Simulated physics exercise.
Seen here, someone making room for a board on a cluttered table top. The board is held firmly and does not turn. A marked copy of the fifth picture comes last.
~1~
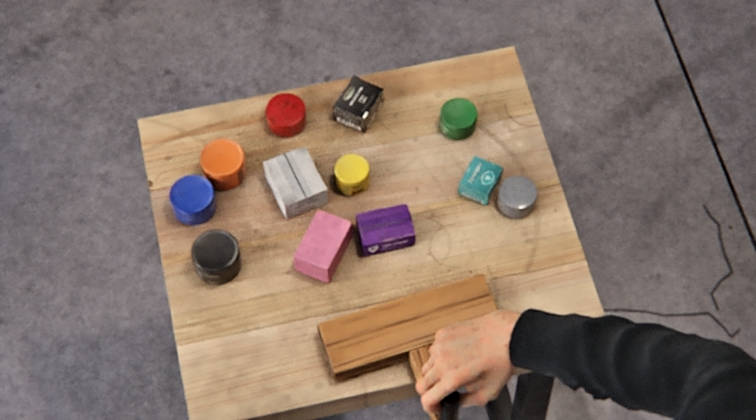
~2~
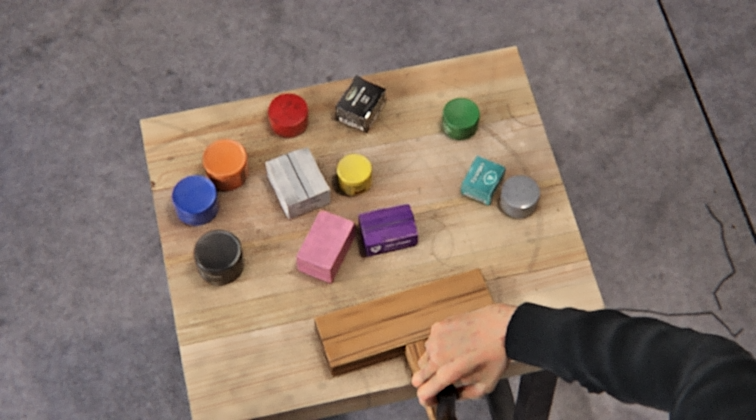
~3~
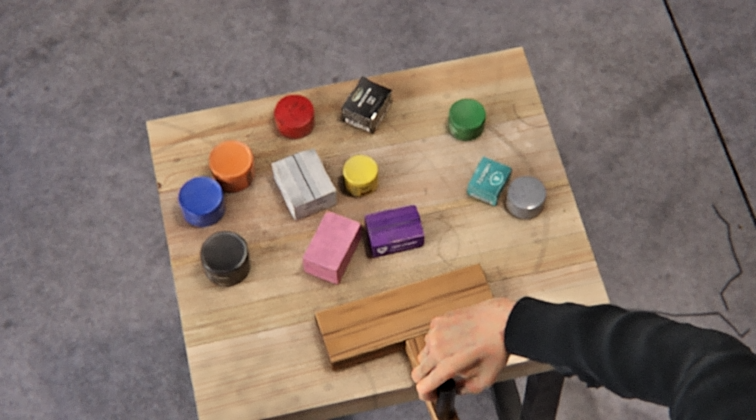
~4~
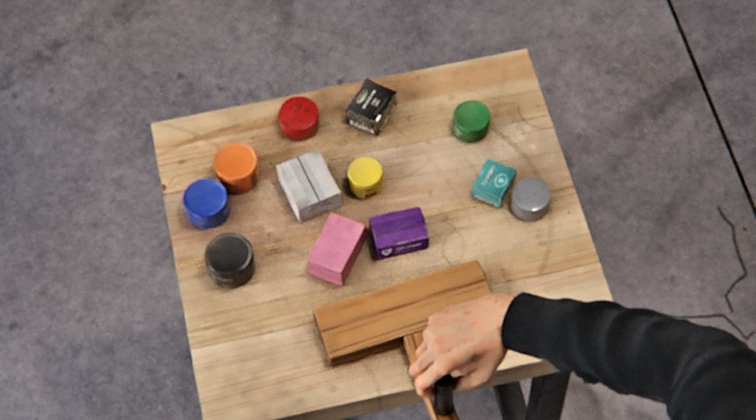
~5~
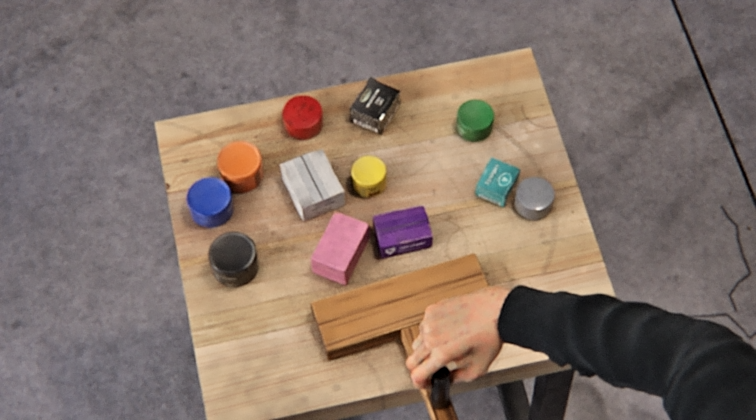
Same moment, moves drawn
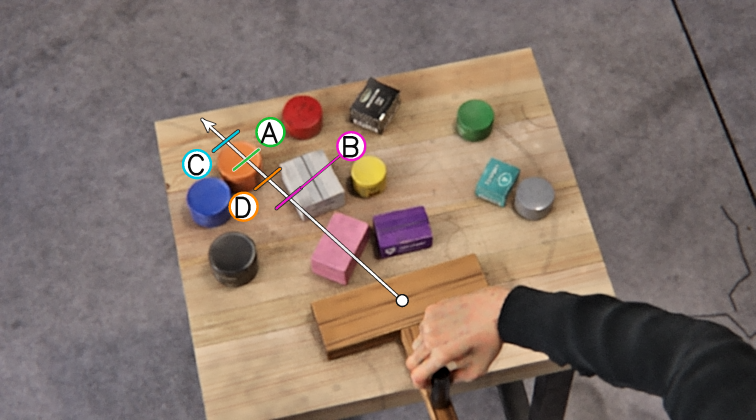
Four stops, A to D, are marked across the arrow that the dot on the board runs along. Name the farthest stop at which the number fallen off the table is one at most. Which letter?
Mark D.
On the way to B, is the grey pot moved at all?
No.
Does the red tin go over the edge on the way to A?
By then, yes.
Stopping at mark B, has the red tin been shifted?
Yes.
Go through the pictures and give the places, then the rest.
In the first picture, grey pot (517, 197); turquoise box (481, 181); pink block (323, 246).
In the second picture, board (406, 317); yellow jar (355, 175).
In the third picture, board (406, 312); blue tub (202, 202).
In the fourth picture, board (405, 307); orange tub (237, 169).
In the fifth picture, board (402, 301); black box (376, 106); purple box (402, 232); white box (313, 184).
On the marked copy, A at (246, 159); B at (289, 198); C at (226, 141); D at (268, 179); the arrow from (402, 301) to (202, 119); the white dot at (402, 301).
Following D. Soon after the start, board (353, 261); pink block (330, 221); purple box (385, 208).
Later, board (303, 217); red tin (296, 98); black jar (201, 253).
In the end, board (269, 185); red tin (292, 90); black jar (185, 252); none fallen.
As for the rest, A drops two; B is within the limit but short; C drops four.
